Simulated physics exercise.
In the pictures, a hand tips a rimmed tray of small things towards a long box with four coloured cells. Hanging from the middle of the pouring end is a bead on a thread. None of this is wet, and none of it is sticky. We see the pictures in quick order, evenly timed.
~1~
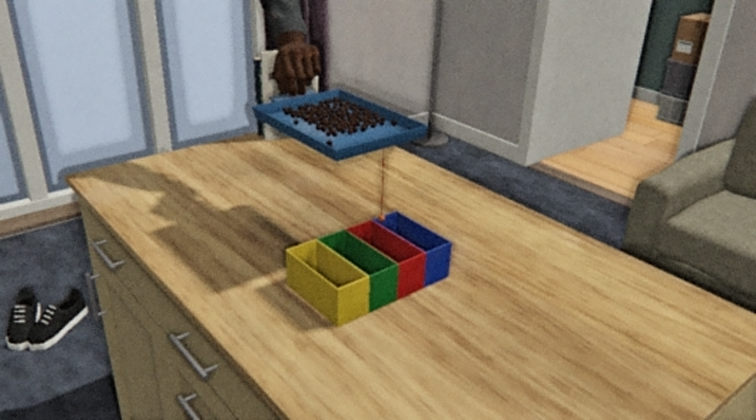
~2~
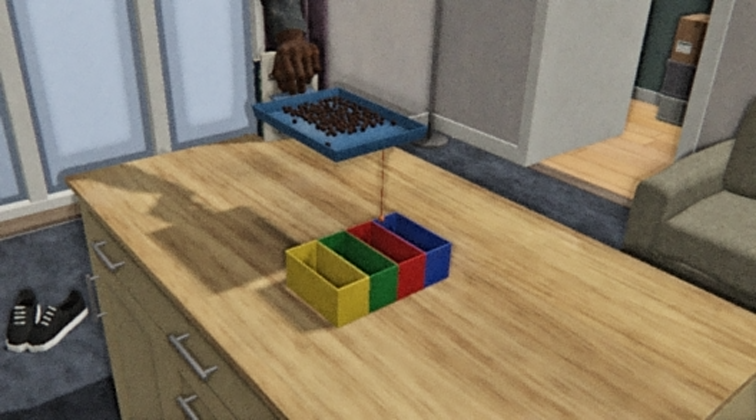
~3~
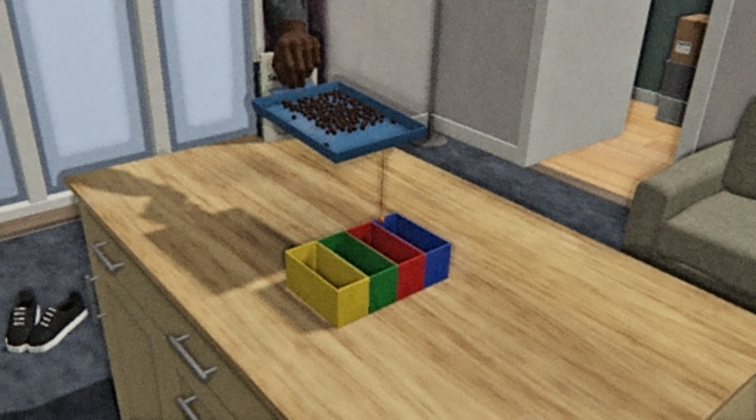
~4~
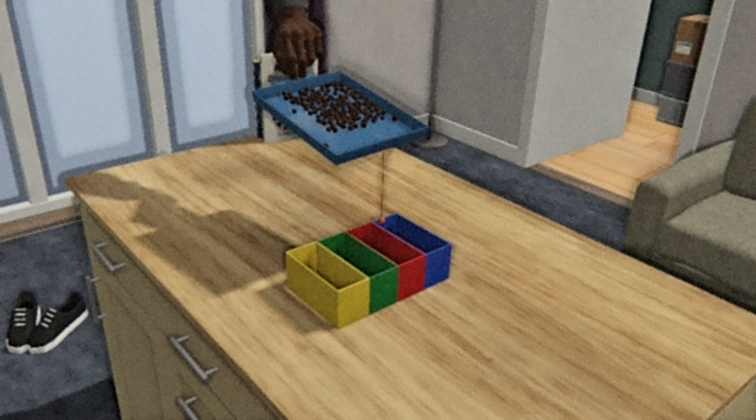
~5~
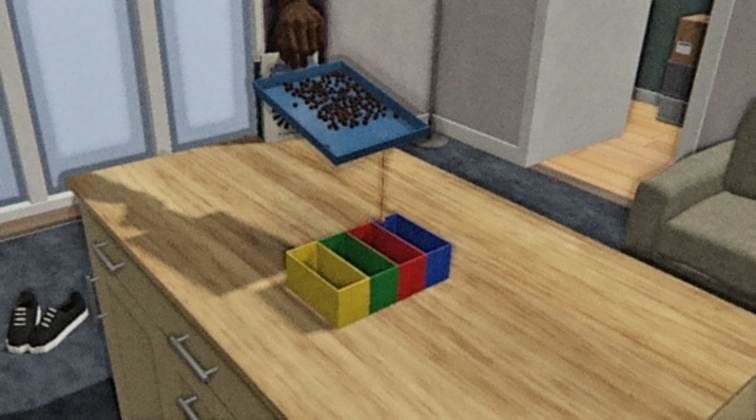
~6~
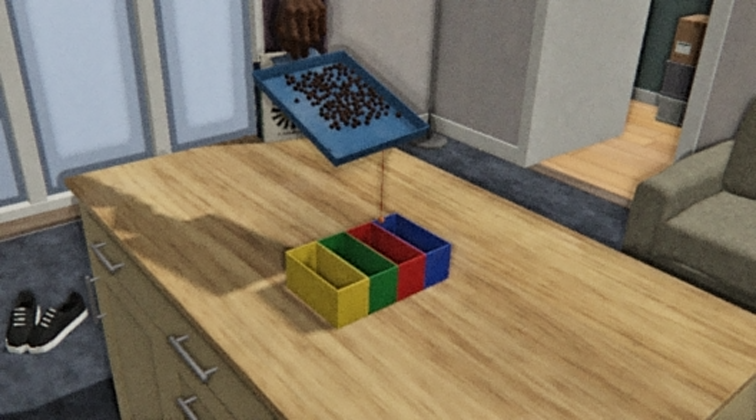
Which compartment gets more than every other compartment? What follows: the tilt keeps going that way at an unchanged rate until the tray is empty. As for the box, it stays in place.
The green compartment gets the most.
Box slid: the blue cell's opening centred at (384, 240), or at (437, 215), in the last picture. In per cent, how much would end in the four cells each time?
90 and 60 in a hundred, in turn.
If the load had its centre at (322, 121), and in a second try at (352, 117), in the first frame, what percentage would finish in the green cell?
It would be roughly 50 per cent for the first and roughly 50 per cent for the second.
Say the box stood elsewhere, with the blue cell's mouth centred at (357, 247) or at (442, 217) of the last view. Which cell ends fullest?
The first time it is the blue one; the second time it is that yellow cell.
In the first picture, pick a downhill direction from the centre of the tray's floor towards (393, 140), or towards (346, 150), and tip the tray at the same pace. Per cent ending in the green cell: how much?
In turn some 0 and 80 per cent.
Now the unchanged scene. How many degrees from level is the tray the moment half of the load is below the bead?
The angle is roughly 105° at that point.
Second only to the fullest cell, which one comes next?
Next in line is the cell in red.
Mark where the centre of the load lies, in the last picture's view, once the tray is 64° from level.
I'd mark it close to (367, 150).
Just after the last frame, tray tipped steeply; the larger part on the tray; just a few in the green cell; just a few in the yellow cell; just a few in the red cell; just a few in the blue cell; about a tenth falling or outside the box.
A moment on, tray tipped past a quarter turn; roughly a quarter on the tray; roughly a quarter in the green cell; about a tenth in the red cell; about a tenth in the yellow cell; just a few in the blue cell; roughly a third falling or outside the box.
Further on, tray tipped past a quarter turn; roughly half in the green cell; roughly a quarter in the red cell; about a tenth in the blue cell; about a tenth in the yellow cell; about a tenth falling or outside the box.
When it is over, tray tipped past a quarter turn; roughly half in the green cell; roughly a quarter in the red cell; about a tenth in the blue cell; about a tenth in the yellow cell; about a tenth outside the box.
